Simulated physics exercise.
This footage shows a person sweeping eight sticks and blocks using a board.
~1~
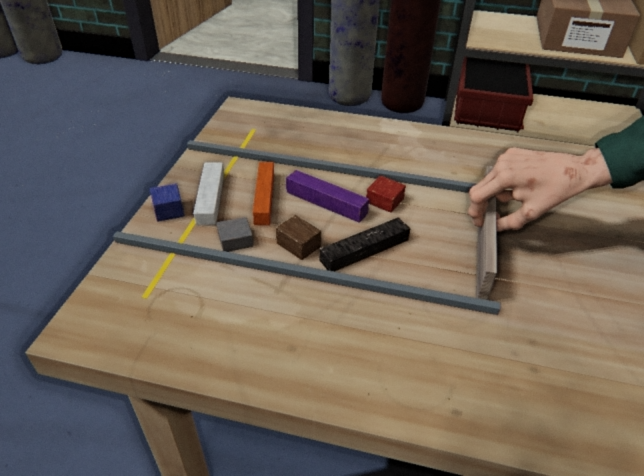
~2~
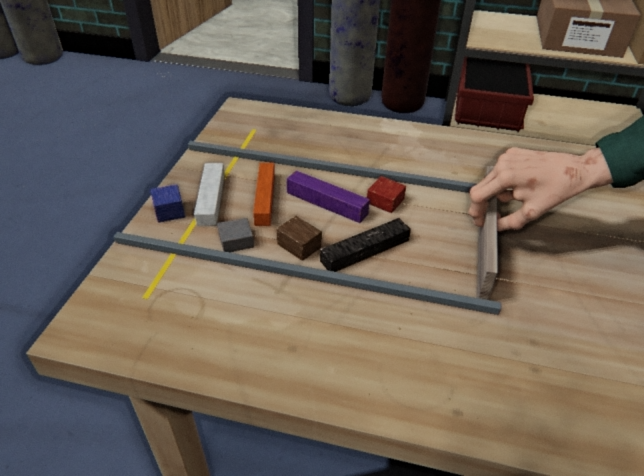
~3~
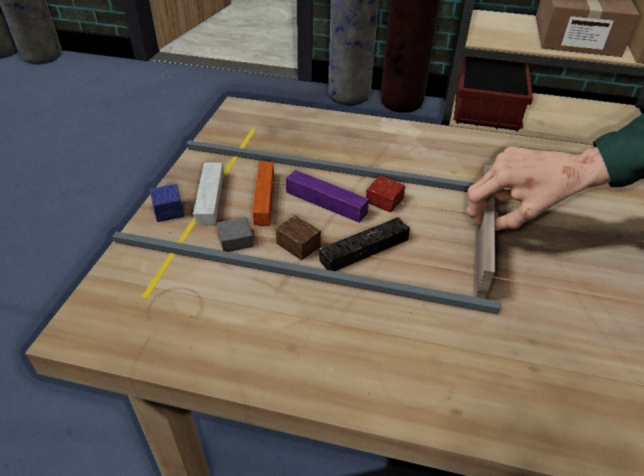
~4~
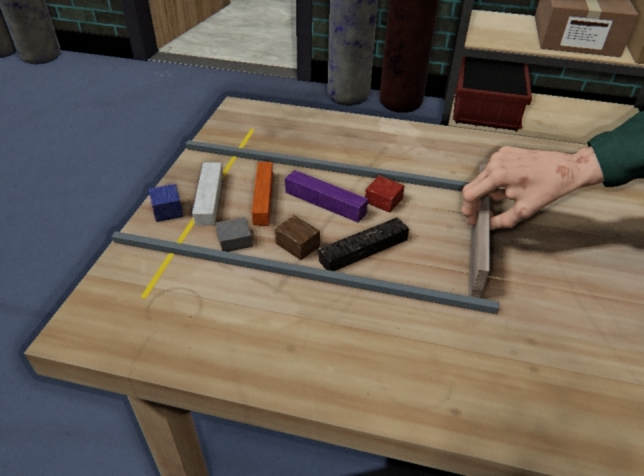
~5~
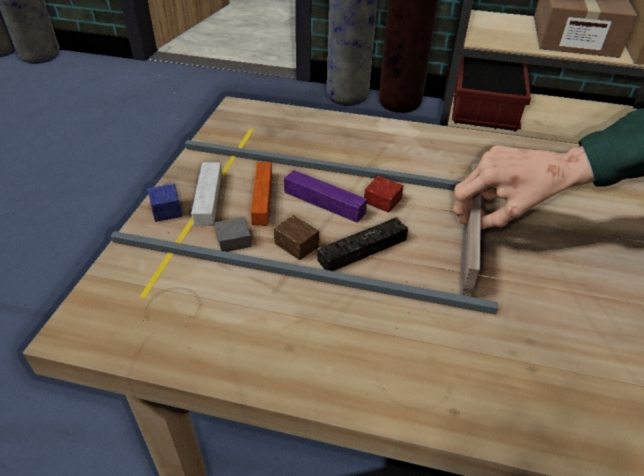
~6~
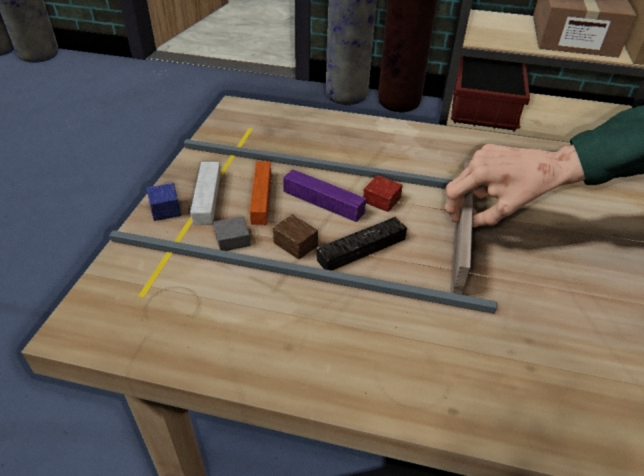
A hand in a green sleeve slides an upright board slightly leftward between two grey rails on a wooden table, seen from above at an angle in a workshop. Blue, white, orange, grey, brown, purple, red and black pieces lie between the rails, left of the board, with yellow tape beneath the leftmost ones. The pieces keep their arrangement, while the view stays almost still.
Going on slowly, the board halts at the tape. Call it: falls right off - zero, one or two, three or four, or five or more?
Call: Three or four.
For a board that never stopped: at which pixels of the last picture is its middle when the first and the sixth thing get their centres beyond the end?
The middle sits near (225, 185) at the first moment and near (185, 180) at the second.
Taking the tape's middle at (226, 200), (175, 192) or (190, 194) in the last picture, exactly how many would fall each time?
0, 6, 5.
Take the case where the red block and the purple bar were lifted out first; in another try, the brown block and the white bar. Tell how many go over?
Count of fallen: 2 / 0.
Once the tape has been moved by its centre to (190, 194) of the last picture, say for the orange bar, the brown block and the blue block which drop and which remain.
The orange bar: It is gone. The brown block: It is still there. The blue block: It is gone.
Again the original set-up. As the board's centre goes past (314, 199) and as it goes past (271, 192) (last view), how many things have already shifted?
Counting first: 6, next 7.
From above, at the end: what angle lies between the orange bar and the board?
About 35 degrees.
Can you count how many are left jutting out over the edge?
Looks like 2 of them.
A little later, none off yet; blue block at rest near (164, 202); white bar at rest near (207, 192); grey block at rest near (232, 234).
Next, none off yet; blue block at rest near (164, 202); white bar at rest near (206, 191); grey block shifted about its own width near (199, 230).
When it is over, the number that fall off is three or four; down, grey block, white bar and blue block.
